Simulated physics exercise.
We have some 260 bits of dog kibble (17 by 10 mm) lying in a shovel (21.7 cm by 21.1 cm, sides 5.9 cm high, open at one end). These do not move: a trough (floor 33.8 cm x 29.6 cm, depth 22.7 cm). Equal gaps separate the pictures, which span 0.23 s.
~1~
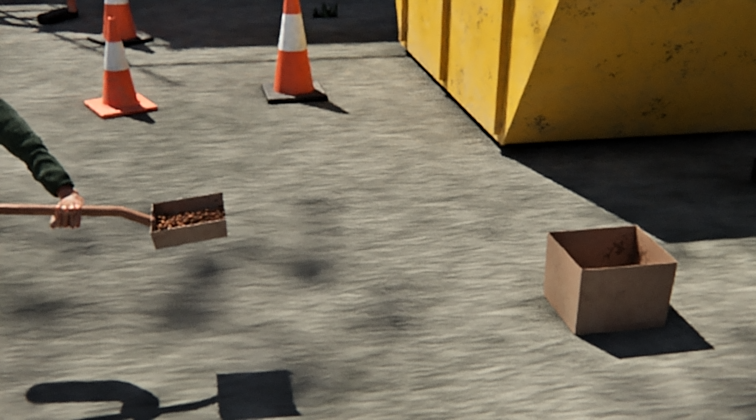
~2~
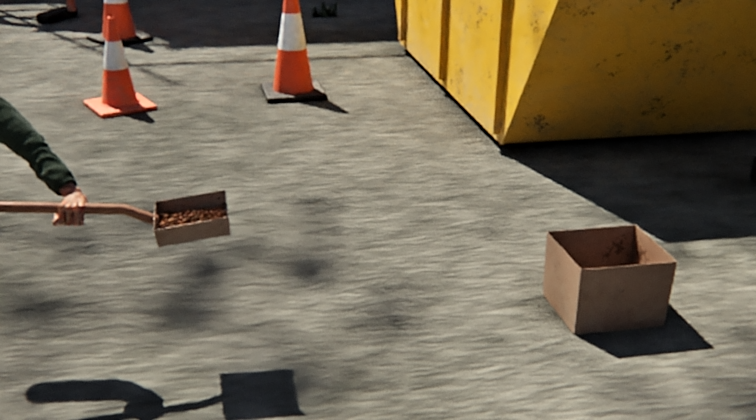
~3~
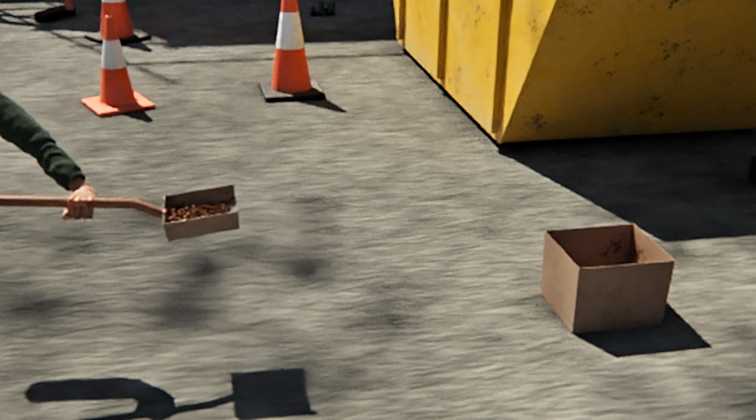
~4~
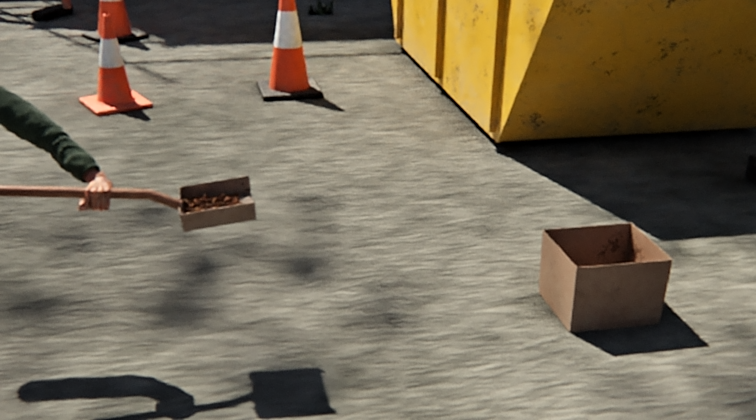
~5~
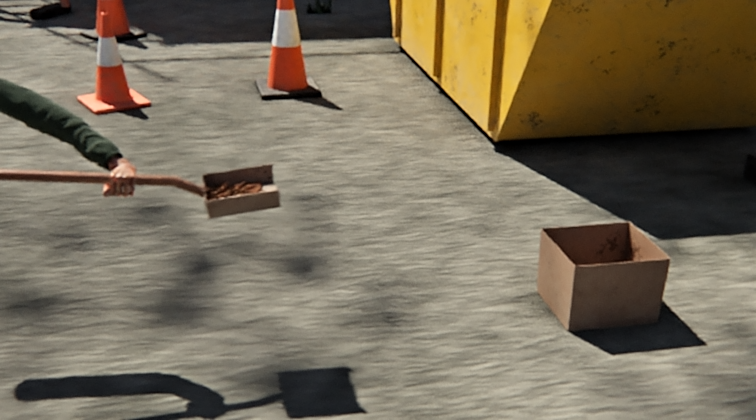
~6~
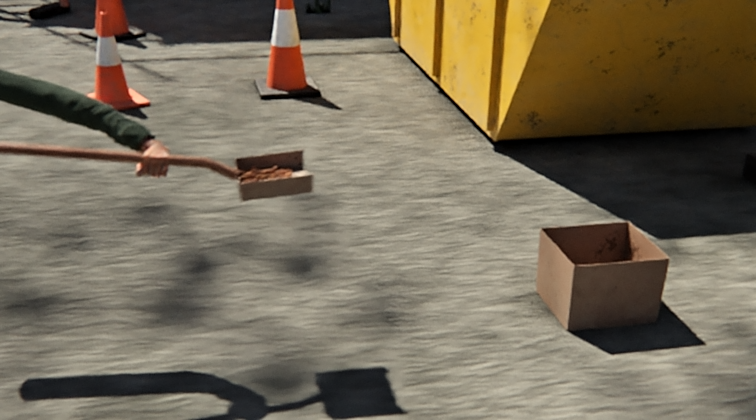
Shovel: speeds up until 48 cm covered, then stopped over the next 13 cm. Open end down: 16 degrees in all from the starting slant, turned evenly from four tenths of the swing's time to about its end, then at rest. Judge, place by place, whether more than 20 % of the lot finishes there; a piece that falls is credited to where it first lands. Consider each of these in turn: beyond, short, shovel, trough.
Ground beyond - more, on the ground short of the target's middle - not more, shovel - not more, trough - not more.
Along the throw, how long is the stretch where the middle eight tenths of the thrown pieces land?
Spread: Approx. 10 cm.
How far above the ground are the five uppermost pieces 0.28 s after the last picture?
Estimated height: Roughly 80 centimetres.
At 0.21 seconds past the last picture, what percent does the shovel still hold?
Roughly 0 %.
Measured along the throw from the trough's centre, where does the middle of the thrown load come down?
About 60 cm beyond.
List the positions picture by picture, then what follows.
The first picture shows shovel at (189, 227); tilt 6 degrees; moved 0.0 cm; low side left; open edge at (227, 222); middle of the load at (185, 222); trough at (611, 247).
The second picture shows shovel at (192, 225); tilt 6 degrees; moved 1.2 cm; low side left; open edge at (230, 220); middle of the load at (191, 225).
The third picture shows shovel at (201, 219); tilt 6 degrees; moved 4.9 cm; low side left; open edge at (239, 214); middle of the load at (197, 215).
The fourth picture shows shovel at (218, 210); tilt 6 degrees; moved 11.0 cm; low side left; open edge at (255, 206); middle of the load at (209, 206).
The fifth picture shows shovel at (243, 197); tilt 6 degrees; moved 19.6 cm; low side left; open edge at (278, 193); middle of the load at (229, 193).
The sixth picture shows shovel at (276, 181); tilt 4 degrees; moved 30.6 cm; low side left; open edge at (309, 179); middle of the load at (263, 177); trough at (603, 243).
Then, 0.11 s after the last picture, tilt 5 degrees; shovel 100 %; middle of all pieces near (362, 136).
Then, 0.21 s after the last picture, tilt 9 degrees; in the air 100 %; middle of all pieces near (458, 116).
Then, 0.28 s after the last picture, tilt 9 degrees; in the air 100 %; middle of all pieces near (530, 122).
Then, 0.36 s after the last picture, tilt 9 degrees; in the air 100 %; middle of all pieces near (597, 145).
In the end, beyond 100 %, short 0 %, shovel 0 %, trough 0 %.
